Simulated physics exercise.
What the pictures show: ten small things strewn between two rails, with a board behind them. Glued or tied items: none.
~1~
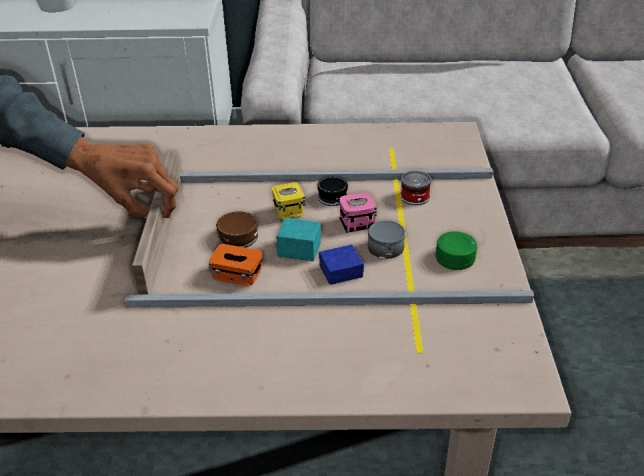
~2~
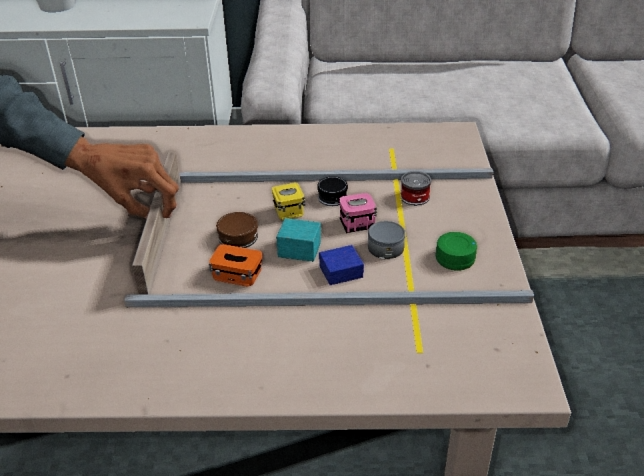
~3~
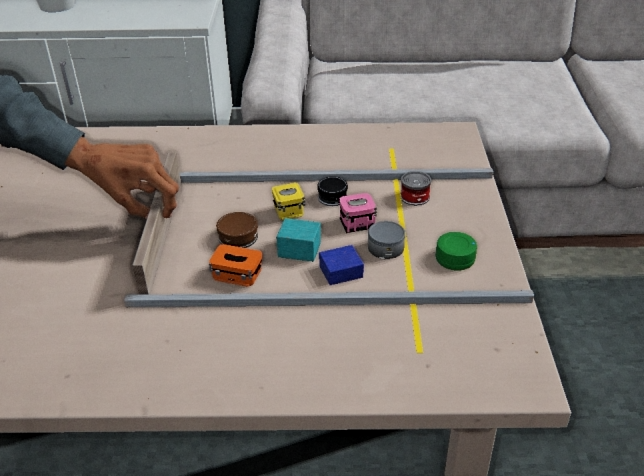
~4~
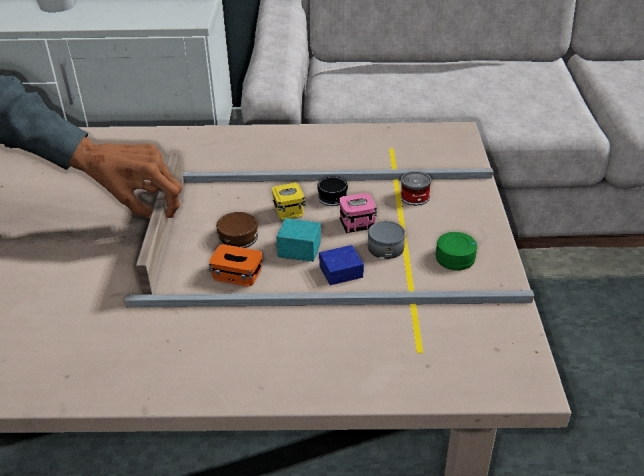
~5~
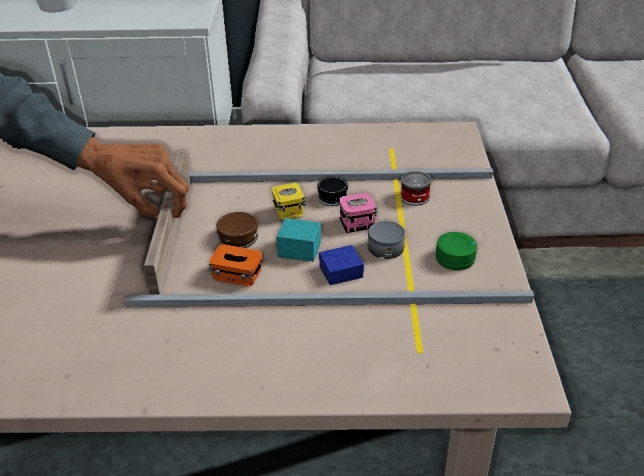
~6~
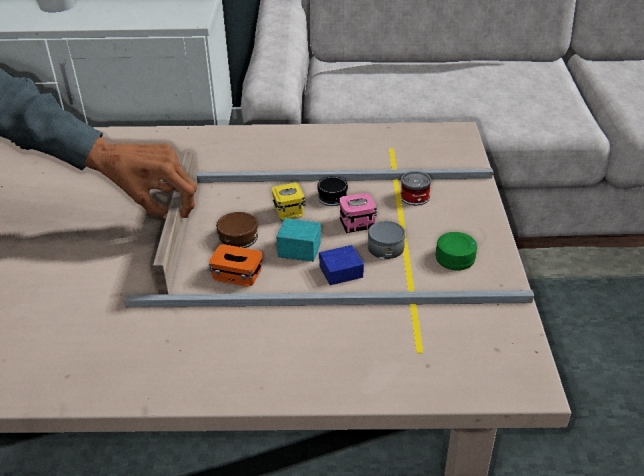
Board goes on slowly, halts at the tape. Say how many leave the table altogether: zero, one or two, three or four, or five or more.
The way I see it, not one of them ends up off the end.
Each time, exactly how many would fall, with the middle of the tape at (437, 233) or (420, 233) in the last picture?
Well, you'd get 1 the first time and 0 the second time.
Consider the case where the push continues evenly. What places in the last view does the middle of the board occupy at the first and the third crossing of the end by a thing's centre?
About (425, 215) and about (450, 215).
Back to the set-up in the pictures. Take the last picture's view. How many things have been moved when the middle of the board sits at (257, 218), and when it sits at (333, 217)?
Counts: 3, 8.
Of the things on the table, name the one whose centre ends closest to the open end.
The green lid finishes nearest.
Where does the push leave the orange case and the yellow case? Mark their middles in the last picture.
You'll find the orange case at roughly (432, 264) and the yellow case at roughly (414, 201).
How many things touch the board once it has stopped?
Number in contact with it: 4.
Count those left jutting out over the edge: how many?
0, I think.
A little later, none off yet; green lid at rest near (456, 251); red tin at rest near (416, 188); grey tub at rest near (386, 240).
When it is over, the number that fall off is zero.
